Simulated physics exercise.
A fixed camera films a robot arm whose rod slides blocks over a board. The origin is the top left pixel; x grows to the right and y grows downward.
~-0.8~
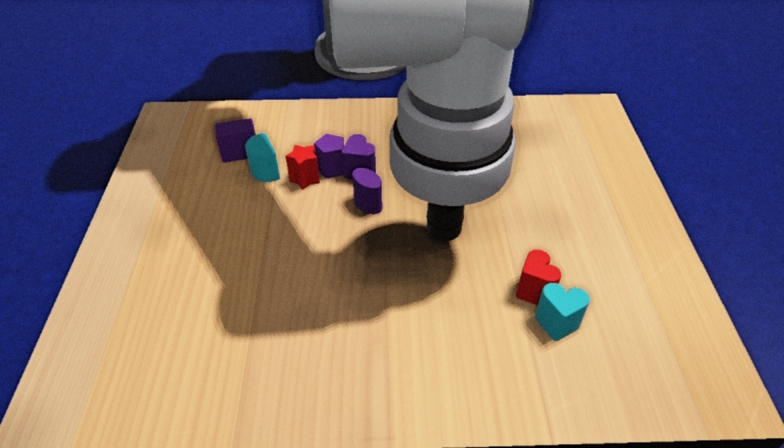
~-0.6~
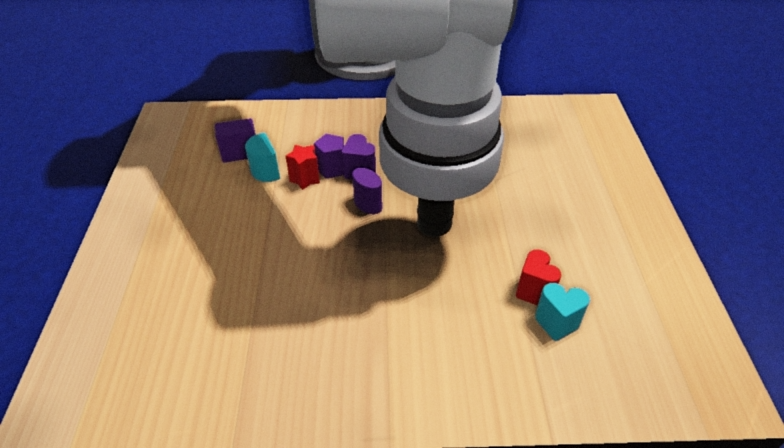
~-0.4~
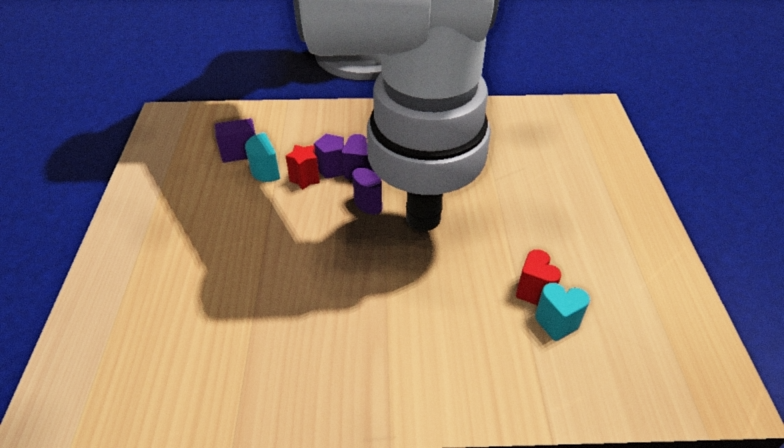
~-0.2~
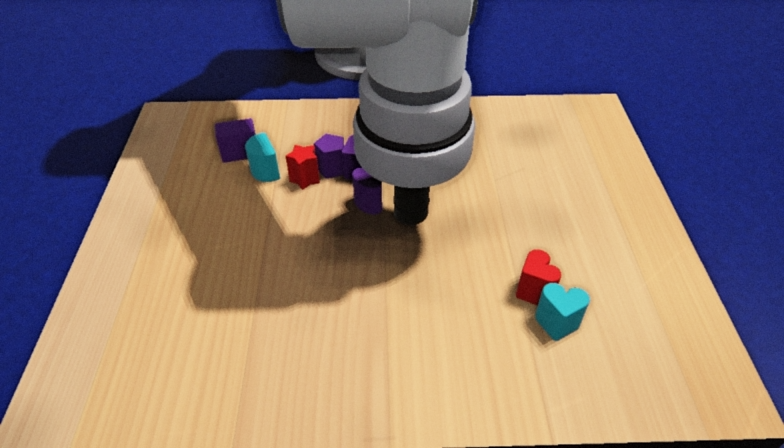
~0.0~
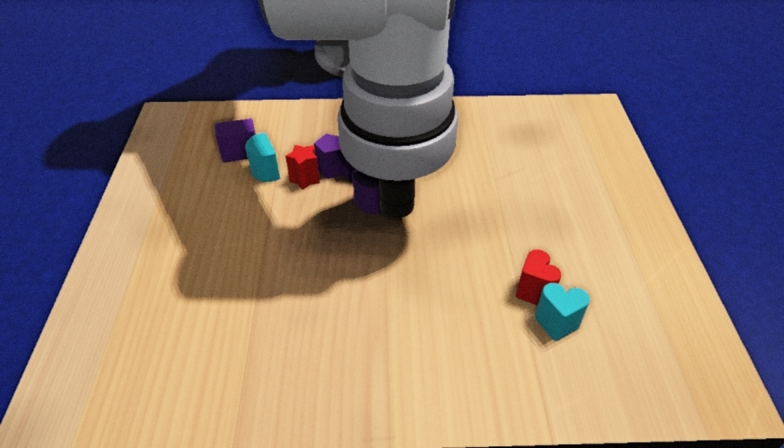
A light wooden tabletop against a deep blue background is seen from above and in front by a still camera. Purple, turquoise and red blocks, one a star, cluster at the upper left, while a red heart and a turquoise heart sit together at the right. A grey robot arm with a black rod glides steadily left to the cluster's nearest purple block, partly covering the purple pieces, as the blocks stay still.
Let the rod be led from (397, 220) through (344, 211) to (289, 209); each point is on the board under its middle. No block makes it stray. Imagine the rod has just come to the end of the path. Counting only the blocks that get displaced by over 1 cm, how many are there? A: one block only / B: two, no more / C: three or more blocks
That would be A.
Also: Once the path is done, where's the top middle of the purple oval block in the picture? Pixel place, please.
I predict (331, 164).
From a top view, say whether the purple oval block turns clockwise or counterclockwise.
The turn is clockwise.
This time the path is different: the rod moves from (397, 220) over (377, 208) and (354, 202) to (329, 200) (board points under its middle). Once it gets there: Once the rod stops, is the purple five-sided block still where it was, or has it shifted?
It is no longer where it was.
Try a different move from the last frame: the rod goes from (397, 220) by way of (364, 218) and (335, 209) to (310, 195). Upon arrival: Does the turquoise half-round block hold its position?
Yes
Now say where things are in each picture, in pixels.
The first frame shows rod's lower end at (444, 230); red star block at (302, 152); purple oval block at (367, 177).
The second frame shows rod at (434, 225); blocks still.
The third frame shows rod at (423, 220); blocks still.
The fourth frame shows rod at (411, 214); blocks still.
The fifth frame shows rod at (397, 207); red star block at (302, 152); purple oval block at (367, 177).
The first path, step by step. One third of the way, rod at (359, 201); purple oval block at (345, 167), turned 45° clockwise.
Two thirds of the way, rod at (323, 197); purple oval block at (331, 164), turned 120° clockwise.
At the end, rod at (287, 197); red star block still; purple oval block at (331, 164), turned 120° clockwise.
